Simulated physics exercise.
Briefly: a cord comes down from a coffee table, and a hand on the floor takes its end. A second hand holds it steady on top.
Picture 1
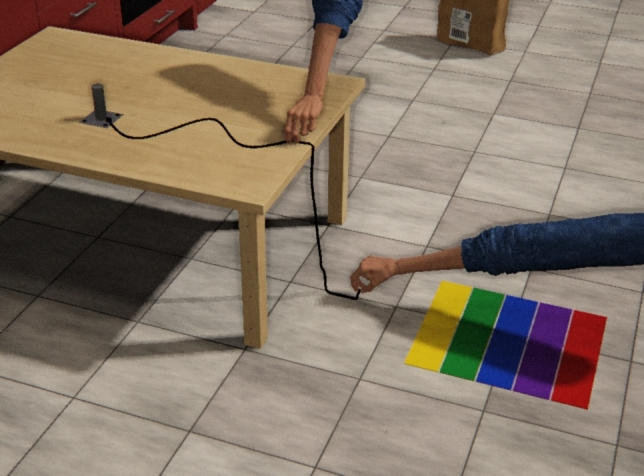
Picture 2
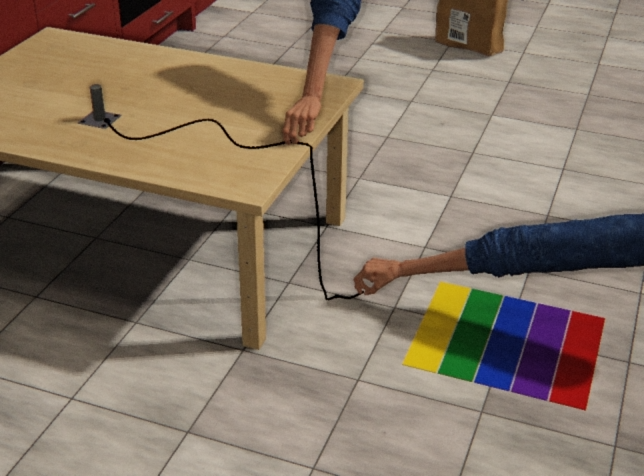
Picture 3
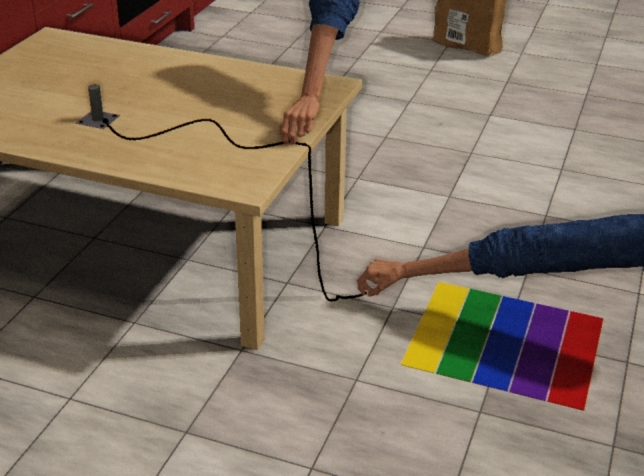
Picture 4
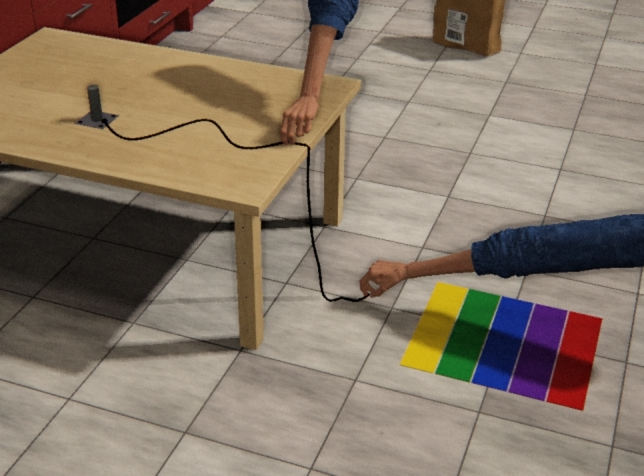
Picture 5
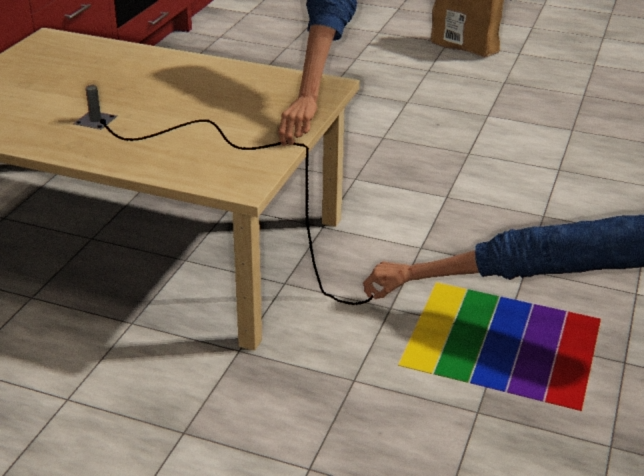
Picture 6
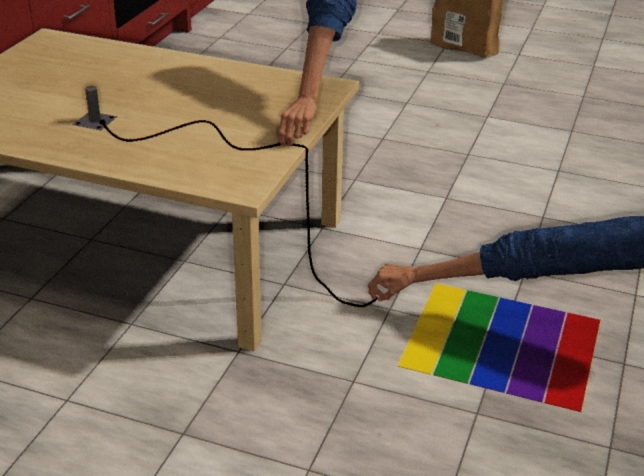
On a tiled floor beside a wooden table, a hand slowly drawing a dark cord's end slightly right, another hand resting above.
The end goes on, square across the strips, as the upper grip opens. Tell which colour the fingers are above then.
They are above purple.
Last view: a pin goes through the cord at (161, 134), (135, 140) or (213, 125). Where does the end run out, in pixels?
They end up at (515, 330), (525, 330) and (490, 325).
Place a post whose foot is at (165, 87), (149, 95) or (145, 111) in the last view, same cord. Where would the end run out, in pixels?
Around (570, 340), then (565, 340), then (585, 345).
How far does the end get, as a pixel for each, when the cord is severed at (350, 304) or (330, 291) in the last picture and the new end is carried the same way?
The first cut gives (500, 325) and the second gives (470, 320).
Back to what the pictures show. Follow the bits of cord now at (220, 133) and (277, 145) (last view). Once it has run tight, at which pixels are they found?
Final positions are (261, 144) and (333, 172), in that order.
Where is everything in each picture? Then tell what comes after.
The first frame shows end (360, 290); yellow (428, 351); green (463, 360); blue (499, 369); purple (536, 378); red (573, 387).
The second frame shows end (363, 292); cord through (122, 136) (192, 123) (235, 143) (310, 149) (318, 217) (322, 284).
The third frame shows end (367, 293).
The fourth frame shows end (369, 294); cord through (120, 137) (189, 123) (232, 143) (307, 149) (310, 217) (321, 284).
The fifth frame shows end (373, 296).
The sixth frame shows end (377, 298); cord through (118, 138) (187, 125) (230, 145) (305, 150) (308, 218) (322, 283).
Soon after, end near (488, 323); over blue.
Then, end near (521, 331); over blue.
At full stretch, end near (542, 336); over purple. It gets as far as the purple strip.
